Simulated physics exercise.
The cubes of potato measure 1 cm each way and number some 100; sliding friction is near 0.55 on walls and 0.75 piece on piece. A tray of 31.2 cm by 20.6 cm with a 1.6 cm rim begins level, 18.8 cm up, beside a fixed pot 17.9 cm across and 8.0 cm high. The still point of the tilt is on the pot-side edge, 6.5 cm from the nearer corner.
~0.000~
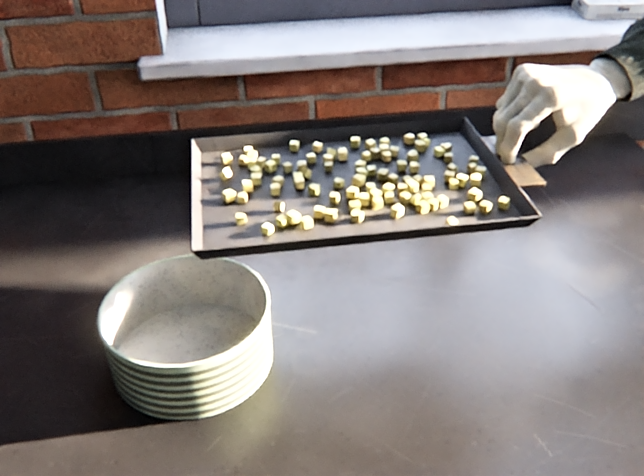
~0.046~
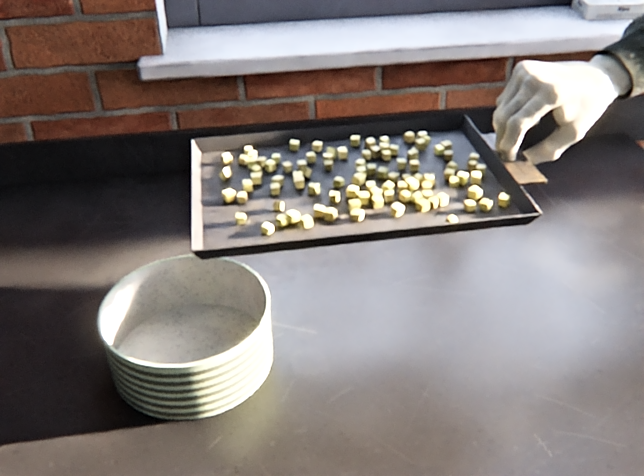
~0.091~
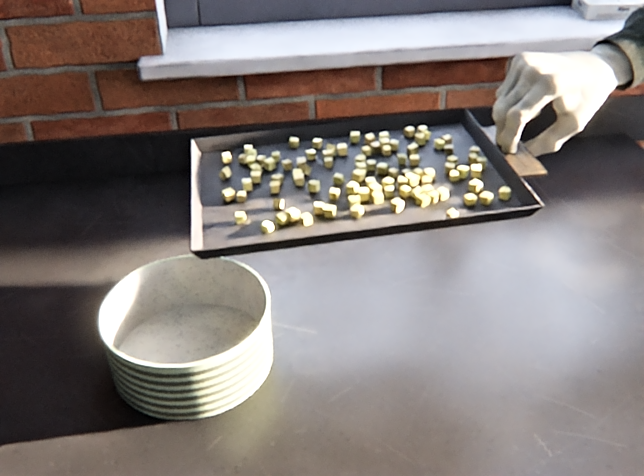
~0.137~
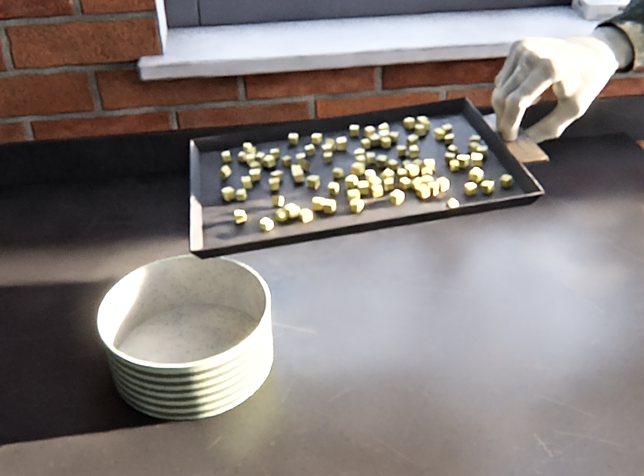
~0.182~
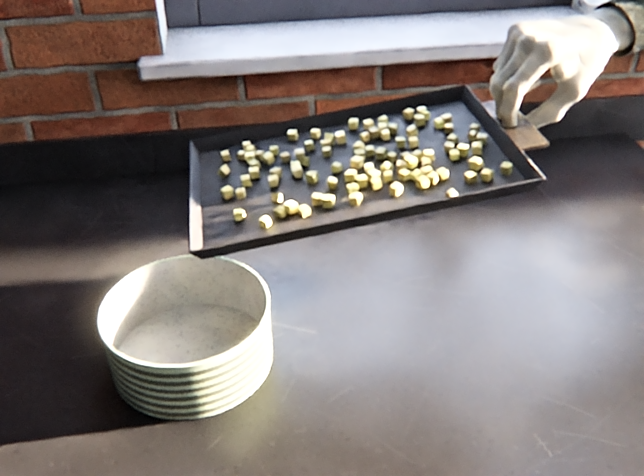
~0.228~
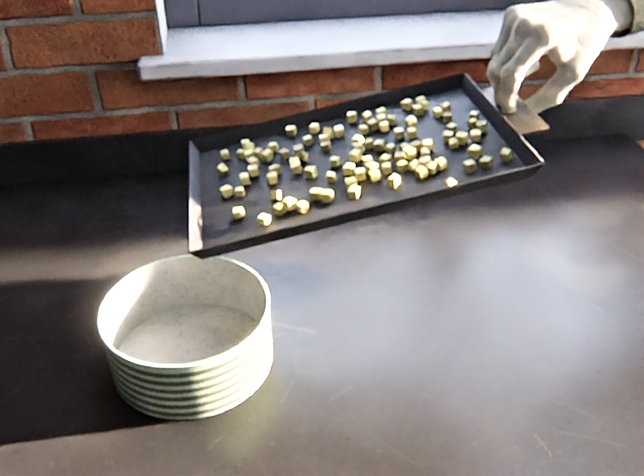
The clip opens on a dark tray scattered with small pale cubes, lying level beside a round ridged pot, a pale hand at its right end. The hand raises that end slightly, then steadily higher, so the tray slants down toward the pot while the cubes shift only slightly.
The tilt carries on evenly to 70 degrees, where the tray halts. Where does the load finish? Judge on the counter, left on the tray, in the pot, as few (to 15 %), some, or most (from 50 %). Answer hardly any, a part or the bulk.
On the counter: A part; left on the tray: A part; in the pot: A part.
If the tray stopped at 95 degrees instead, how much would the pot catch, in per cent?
It would be near 60 per cent.
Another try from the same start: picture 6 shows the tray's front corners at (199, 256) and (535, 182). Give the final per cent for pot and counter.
Pot 30, counter 65.
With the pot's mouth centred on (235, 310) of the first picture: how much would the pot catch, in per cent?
About 15 per cent.
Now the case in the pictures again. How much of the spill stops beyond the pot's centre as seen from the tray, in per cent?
Some 100 per cent.
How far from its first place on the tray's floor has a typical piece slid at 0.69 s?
Roughly 2 cm.
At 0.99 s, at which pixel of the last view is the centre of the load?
At about (182, 194).
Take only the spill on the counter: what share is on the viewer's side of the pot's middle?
About 20 per cent.
Then, at 0.69 s, tilt 39 degrees; the tray holds 100 %, the pot 0 %.
Then, at 0.99 s, tilt 58 degrees; the tray holds 60 %, the pot 5 %.
After 1.39 s, tilt 70 degrees; the tray holds 30 %, the pot 35 %.
At rest (2.6 s), counter 35 %, tray 25 %, pot 35 %.
